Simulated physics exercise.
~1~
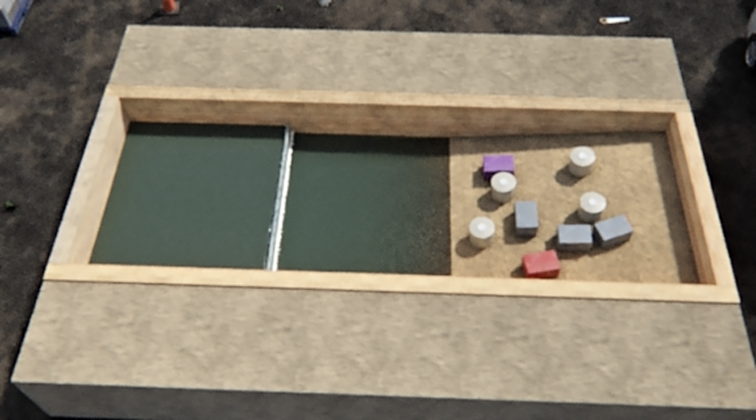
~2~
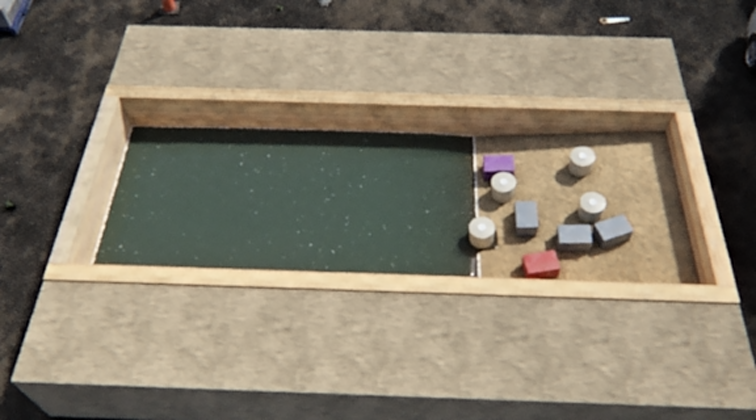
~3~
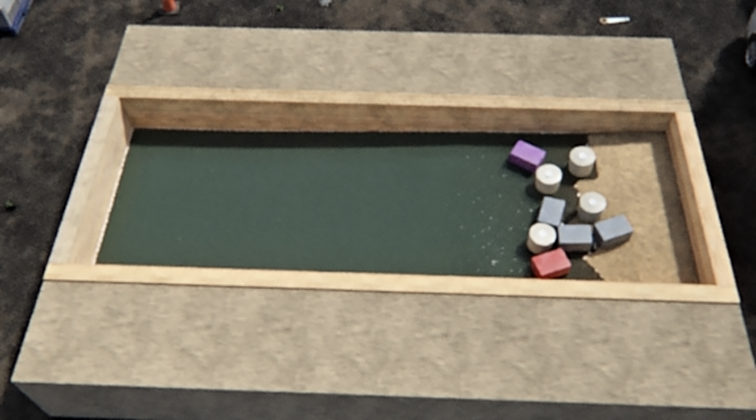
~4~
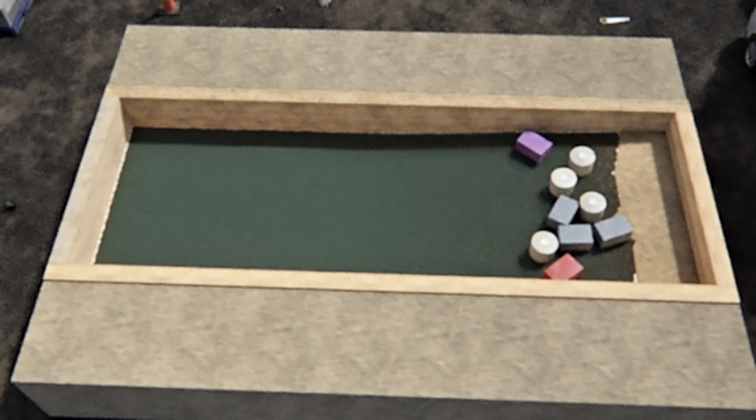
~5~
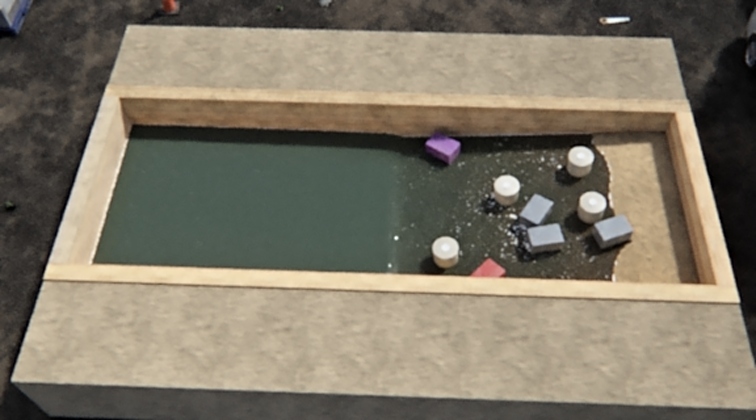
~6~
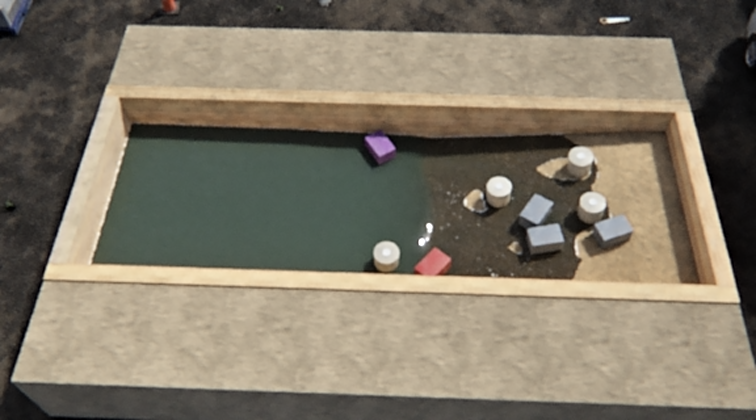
We see a walled basin where dark water surges right across a sandy slope, pushing several small crates and white tubs together before draining back, carrying the purple crate, the red crate and one tub left while the others remain scattered on the wet sand.
